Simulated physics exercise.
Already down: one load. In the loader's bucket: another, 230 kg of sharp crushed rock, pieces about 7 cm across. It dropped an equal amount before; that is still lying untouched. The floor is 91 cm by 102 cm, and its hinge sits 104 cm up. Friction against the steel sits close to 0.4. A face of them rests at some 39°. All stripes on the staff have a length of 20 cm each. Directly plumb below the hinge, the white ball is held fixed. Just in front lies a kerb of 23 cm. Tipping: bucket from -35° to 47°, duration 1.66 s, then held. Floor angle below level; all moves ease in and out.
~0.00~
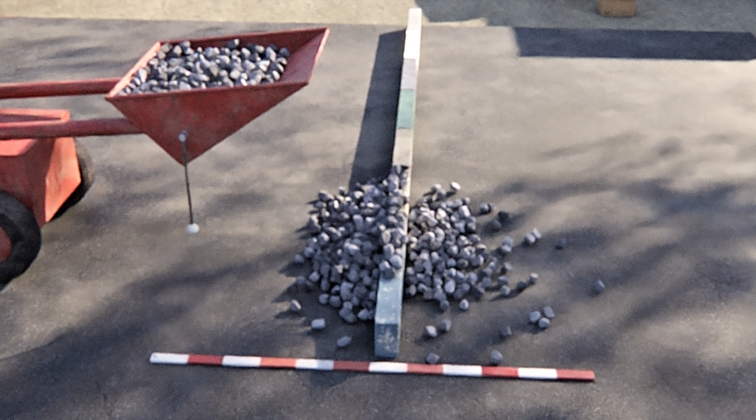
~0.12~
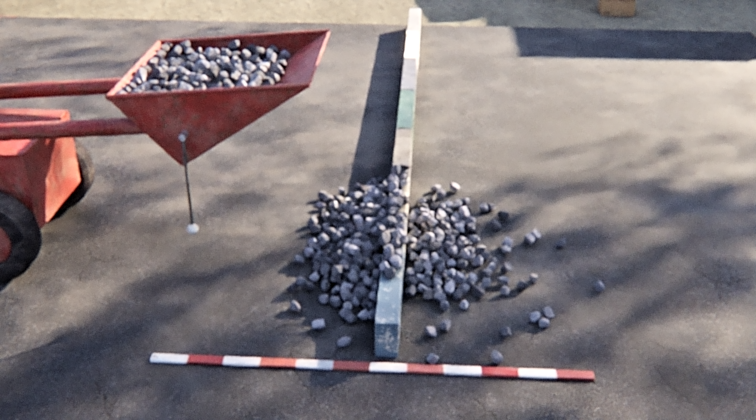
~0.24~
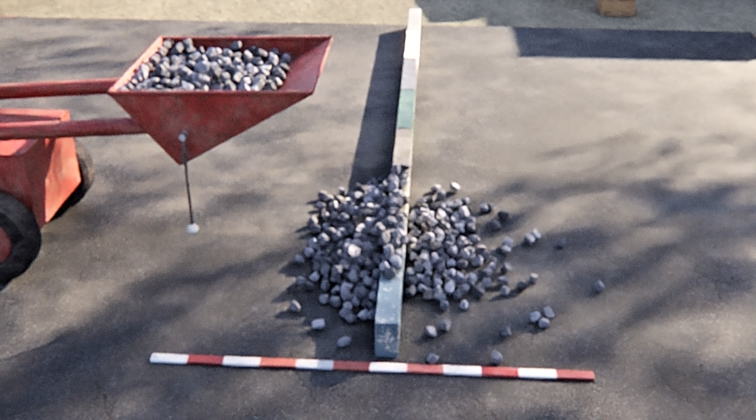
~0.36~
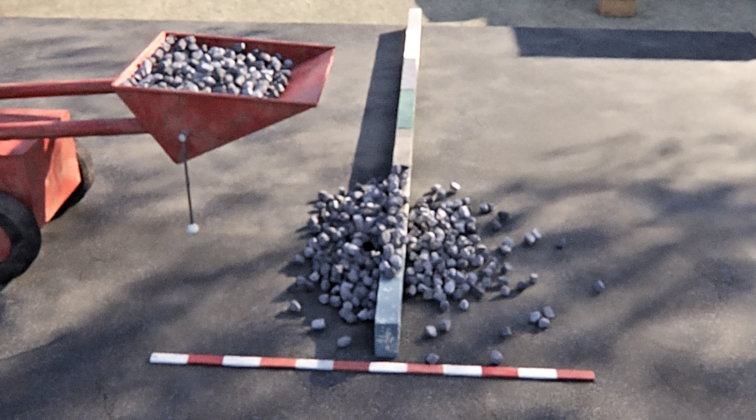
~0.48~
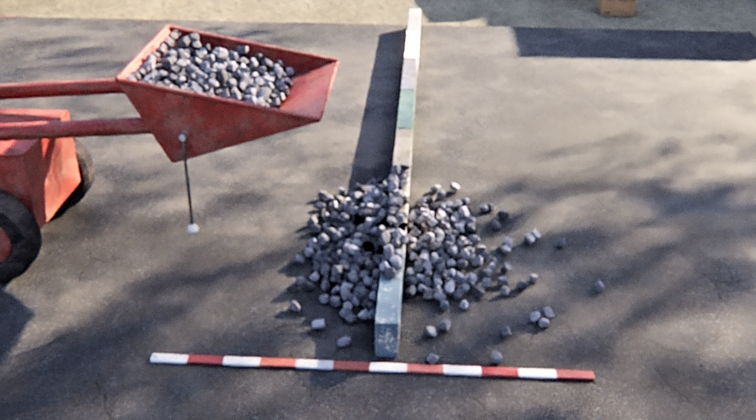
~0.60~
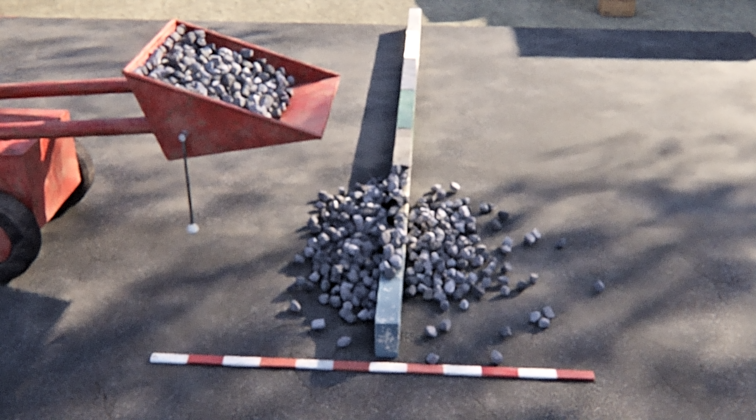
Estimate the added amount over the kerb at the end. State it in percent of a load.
Roughly 0 per cent of a load.
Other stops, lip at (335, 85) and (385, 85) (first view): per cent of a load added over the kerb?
I'd expect near 0 per cent first and near 20 per cent next.
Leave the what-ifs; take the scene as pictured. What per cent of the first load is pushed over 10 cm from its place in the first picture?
About 0 per cent.
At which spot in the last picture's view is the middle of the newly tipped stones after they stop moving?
Their middle is at about (312, 234).
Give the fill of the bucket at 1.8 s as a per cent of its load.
Close to 35 per cent of the load.
After 1.2 s the floor is at 34°; in per cent of one load, 100 in the bucket, 71 on this side of the kerb, 29 over the kerb; the foremost stones are at (548, 278).
After 1.8 s the floor is at 47°; in per cent of one load, 33 in the bucket, 138 on this side of the kerb, 29 over the kerb; the foremost stones are at (548, 278).
After 2.1 s the floor is at 47°; in per cent of one load, 1 in the bucket, 171 on this side of the kerb, 29 over the kerb; the foremost stones are at (548, 278).
After 4.6 s the floor is at 47°; in per cent of one load, 0 in the bucket, 171 on this side of the kerb, 29 over the kerb; the foremost stones are at (548, 278). Net gain over the kerb, 0.
